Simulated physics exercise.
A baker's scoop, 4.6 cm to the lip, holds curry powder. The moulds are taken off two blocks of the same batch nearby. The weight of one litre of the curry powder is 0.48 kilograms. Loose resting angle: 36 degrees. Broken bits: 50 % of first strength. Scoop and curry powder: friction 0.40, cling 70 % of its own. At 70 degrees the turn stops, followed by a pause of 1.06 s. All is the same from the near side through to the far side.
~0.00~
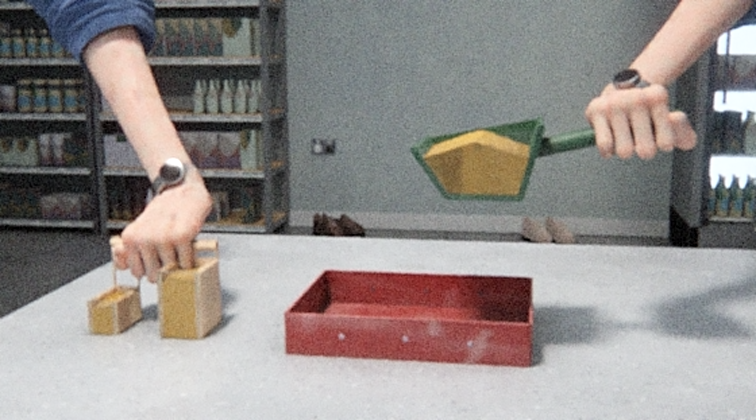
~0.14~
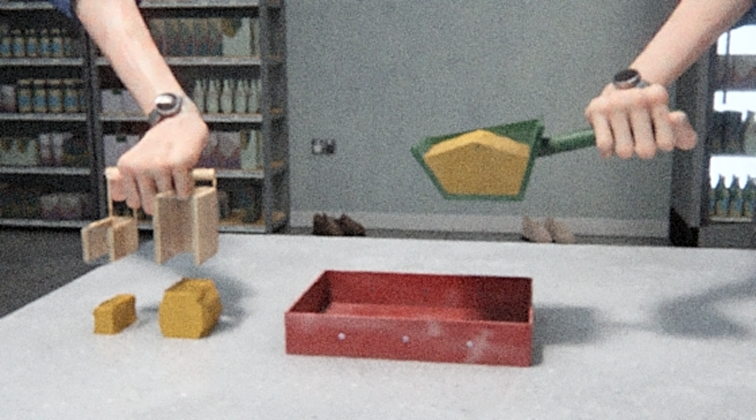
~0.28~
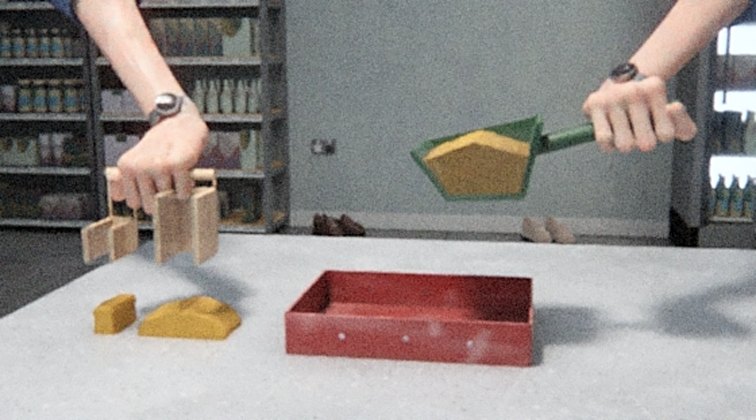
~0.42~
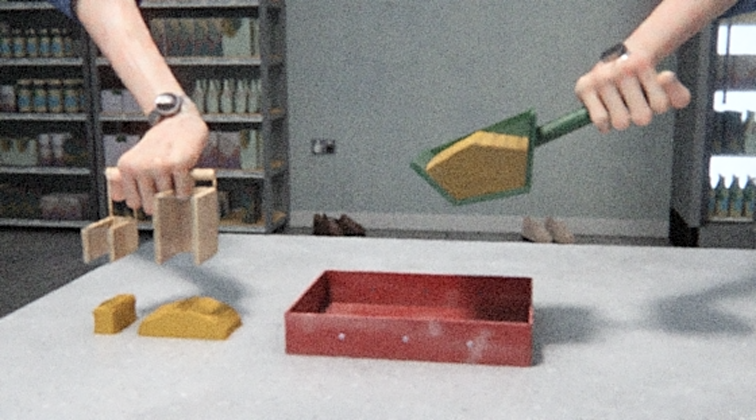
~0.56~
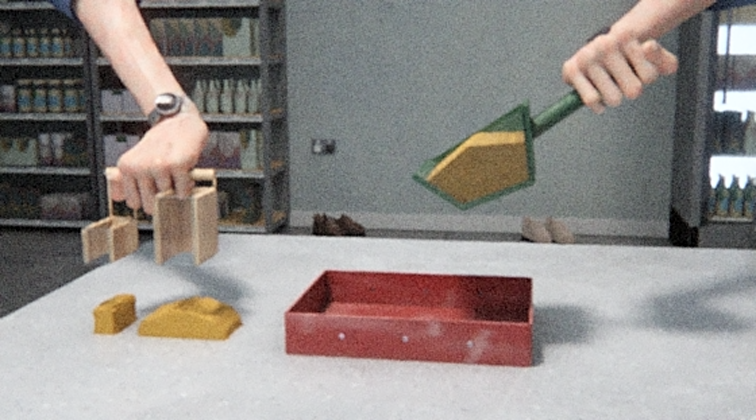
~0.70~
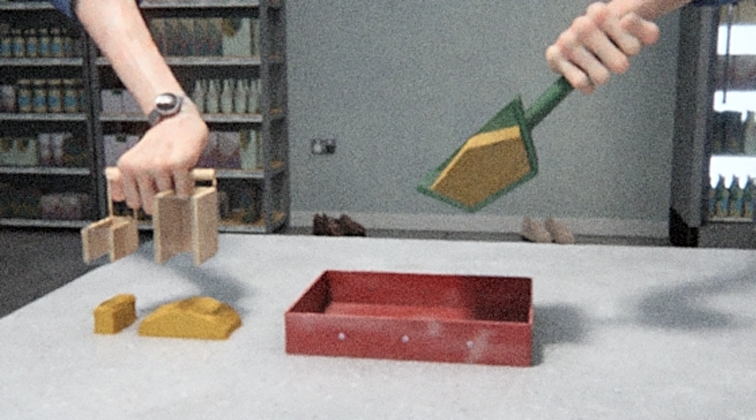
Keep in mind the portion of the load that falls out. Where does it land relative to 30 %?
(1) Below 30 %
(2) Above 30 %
Answer: 2.
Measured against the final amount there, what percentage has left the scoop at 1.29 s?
That figure sits at some 30 percent.
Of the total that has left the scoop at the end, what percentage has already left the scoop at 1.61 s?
About 90 %.
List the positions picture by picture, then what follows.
In the first frame, lip at (416, 149), tilt 0 degrees; crest of the curry powder at (473, 142); block heights 3.2 cm, 6.7 cm (left to right).
In the second frame, lip at (416, 149), tilt 0 degrees; crest of the curry powder at (473, 142); block heights 3.2 cm, 5.4 cm (left to right).
In the third frame, lip at (416, 152), tilt 3 degrees; crest of the curry powder at (473, 143); block heights 3.2 cm, 3.2 cm (left to right).
In the fourth frame, lip at (415, 163), tilt 12 degrees; crest of the curry powder at (472, 144); block heights 3.1 cm, 3.2 cm (left to right).
In the fifth frame, lip at (417, 175), tilt 22 degrees; crest of the curry powder at (515, 143); block heights 3.1 cm, 3.2 cm (left to right).
In the sixth frame, lip at (420, 186), tilt 32 degrees; crest of the curry powder at (520, 137); block heights 3.1 cm, 3.2 cm (left to right).
After 0.97 s, the scoop is at 52 degrees and 0 % has left it.
After 1.29 s, the scoop is at 70 degrees and 16 % has left it.
After 1.61 s, the scoop is at 70 degrees and 50 % has left it.
After 1.93 s, the scoop is at 70 degrees and 53 % has left it.
After 2.33 s, the scoop is at 70 degrees and 55 % has left it.
